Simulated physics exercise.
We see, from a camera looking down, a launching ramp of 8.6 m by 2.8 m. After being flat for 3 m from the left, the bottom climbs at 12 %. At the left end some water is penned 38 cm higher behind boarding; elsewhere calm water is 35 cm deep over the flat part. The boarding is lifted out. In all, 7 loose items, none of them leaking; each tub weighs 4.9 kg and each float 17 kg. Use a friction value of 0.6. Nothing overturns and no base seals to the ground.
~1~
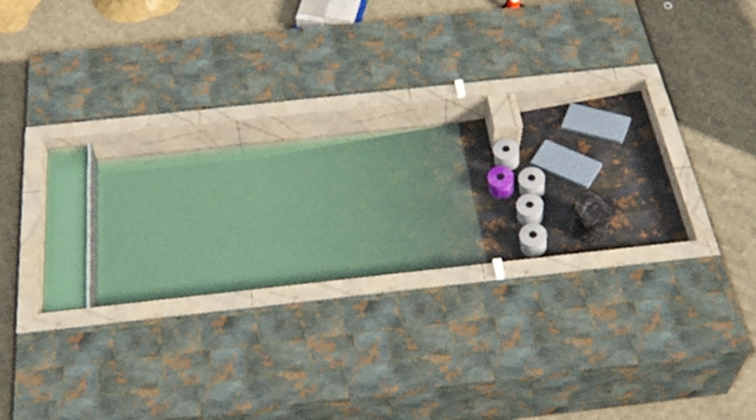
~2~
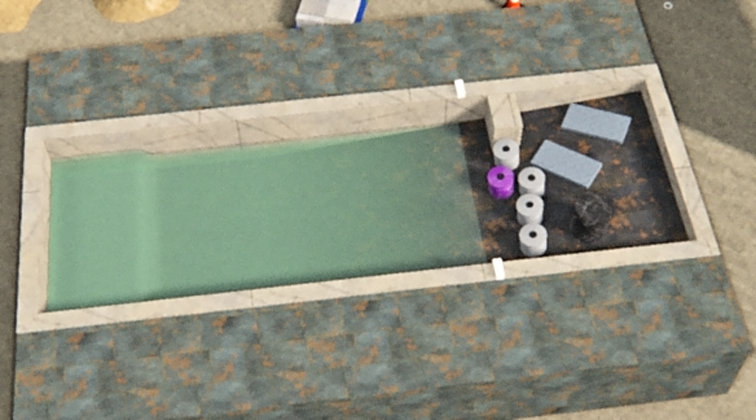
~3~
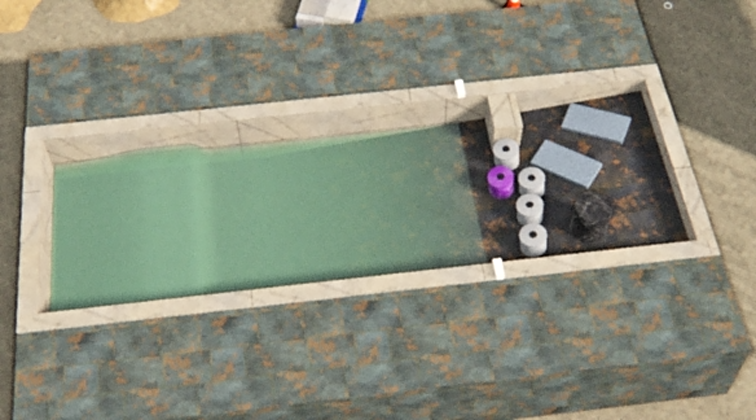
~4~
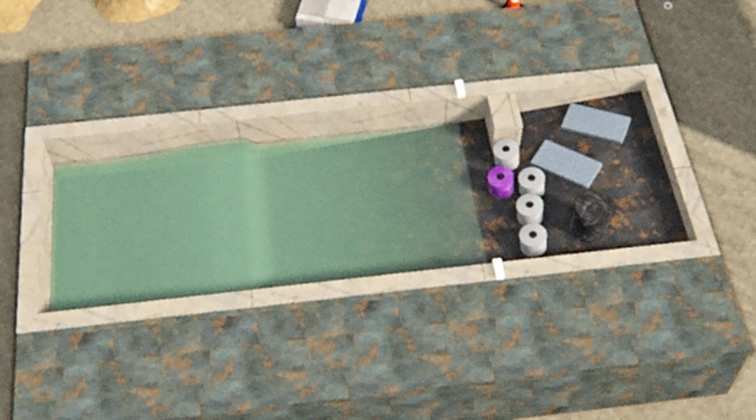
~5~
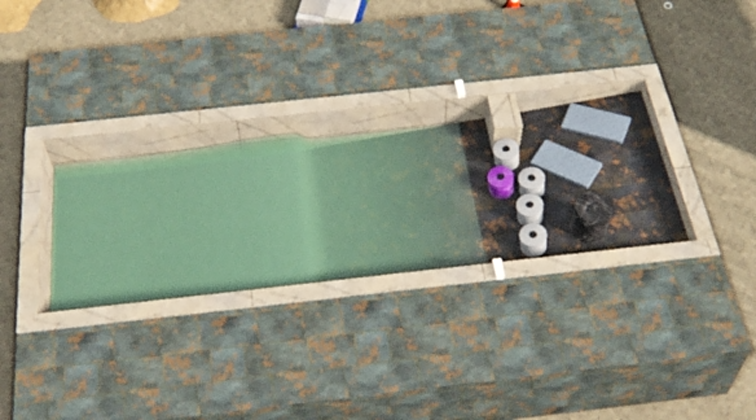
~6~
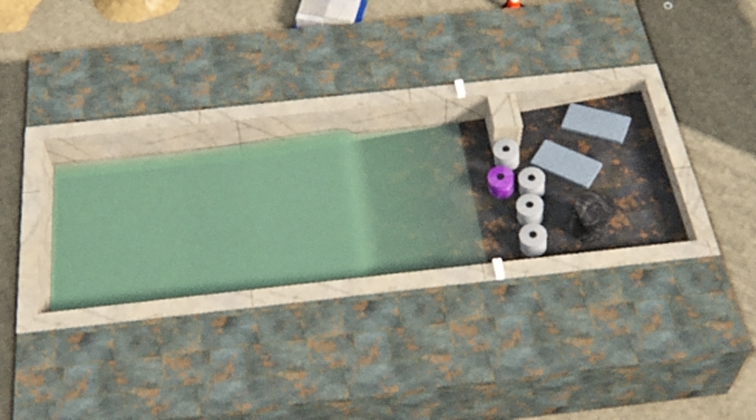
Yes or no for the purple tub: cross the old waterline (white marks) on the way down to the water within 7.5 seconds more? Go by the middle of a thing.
Lab note: Purple tub beyond the line.
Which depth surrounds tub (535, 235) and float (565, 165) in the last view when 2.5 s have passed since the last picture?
First about 6 cm, second about 3 cm.
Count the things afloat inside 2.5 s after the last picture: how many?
The number is 3.
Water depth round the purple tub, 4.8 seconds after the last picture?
Roughly 14 cm deep.
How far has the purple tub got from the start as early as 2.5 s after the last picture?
I'd put it at around 30 cm.
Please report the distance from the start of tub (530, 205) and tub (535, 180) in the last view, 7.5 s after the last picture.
They sit 50 cm and 60 cm away, in the order given.
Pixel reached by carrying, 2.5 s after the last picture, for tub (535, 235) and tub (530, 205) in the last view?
They end up about (593, 243) and (580, 190) in the last view.
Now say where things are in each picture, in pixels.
In the first frame, the purple tub at (503, 176) rests on the ground; water covers 16.4 m2; 0 of 7 have shifted.
In the second frame, the purple tub at (503, 176), on the bottom; 16.4 m2 under water; 0 of 7 have shifted.
In the third frame, the purple tub at (503, 176) rests on the ground; 16.4 m2 under water; 0 of 7 have shifted.
In the fourth frame, the purple tub at (503, 176), on the bottom; 16.4 m2 under water; 0 of 7 have shifted.
In the fifth frame, the purple tub at (503, 176) rests on the ground; water covers 16.4 m2; 0 of 7 have shifted.
In the sixth frame, the purple tub at (503, 176), on the bottom; water covers 16.4 m2; 0 of 7 have shifted.
Then, 0.6 s after the last picture the purple tub is near (503, 176), 0.0 m from its start, aground; 0 of 7 are over the mark; 0 afloat.
Then, 2.5 s after the last picture the purple tub is near (525, 172), 0.3 m from its start, afloat; 0 of 7 are over the mark; 3 afloat.
Then, 4.8 s after the last picture the purple tub is near (393, 168), 1.5 m from its start, afloat; 1 of 7 are over the mark; 1 afloat.
Then, 7.5 s after the last picture the purple tub is near (430, 163), 1.0 m from its start, afloat; 1 of 7 are over the mark; 1 afloat.
